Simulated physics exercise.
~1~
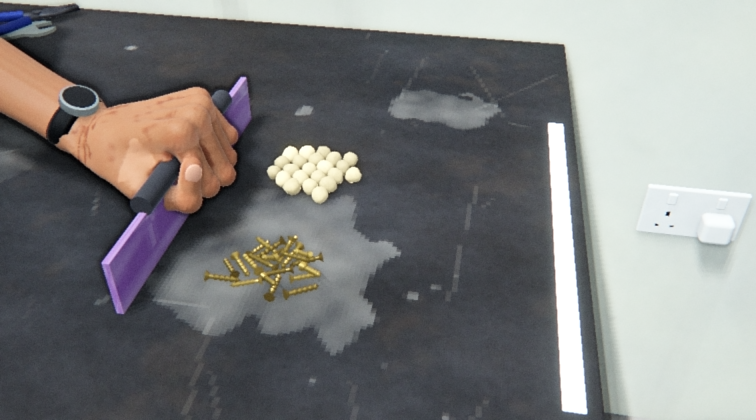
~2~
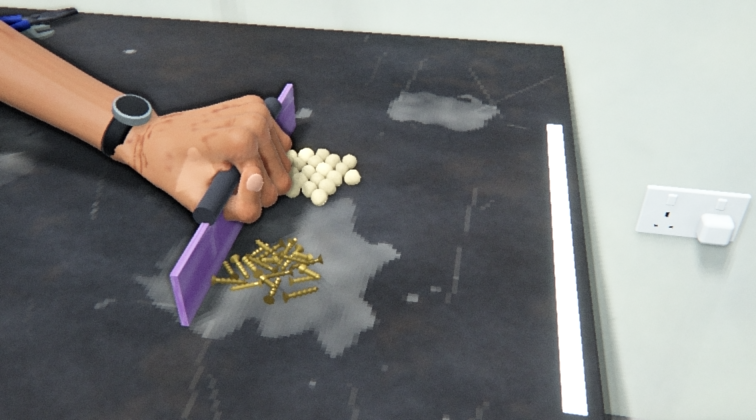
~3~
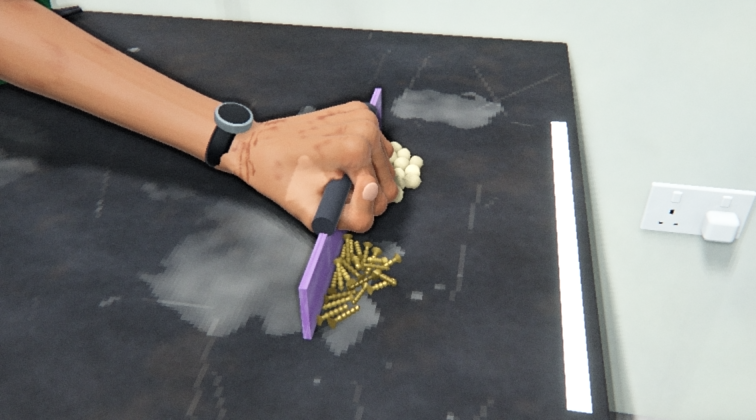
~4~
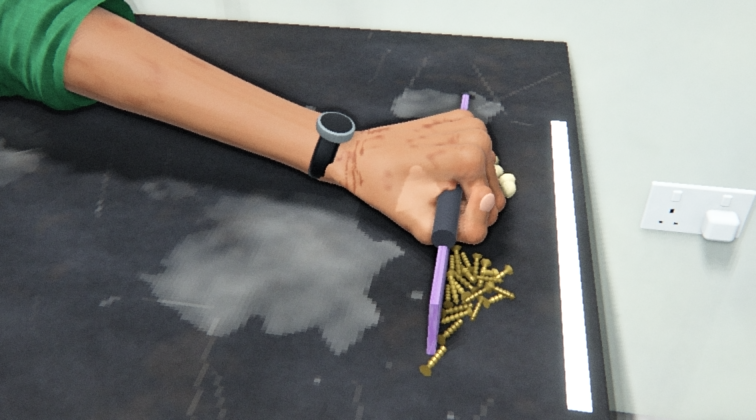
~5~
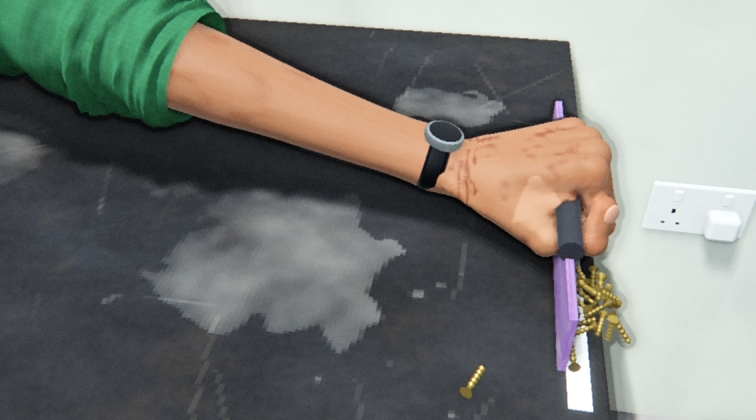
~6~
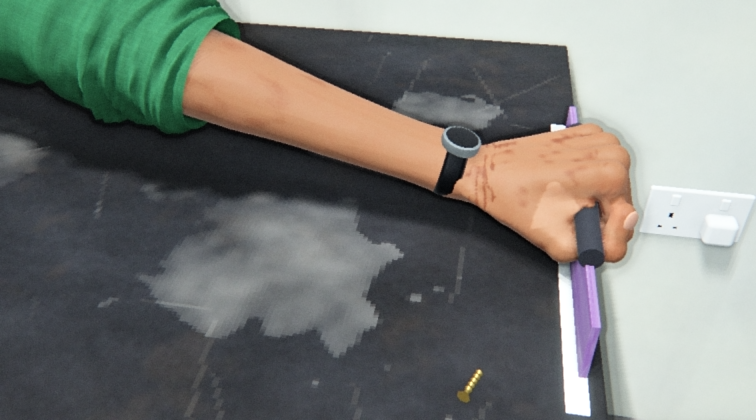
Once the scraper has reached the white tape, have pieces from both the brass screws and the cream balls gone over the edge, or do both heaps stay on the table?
Both heaps lose pieces over the edge. The cream balls all go over, and nearly all the brass screws do too, with one stray screw left on the table.
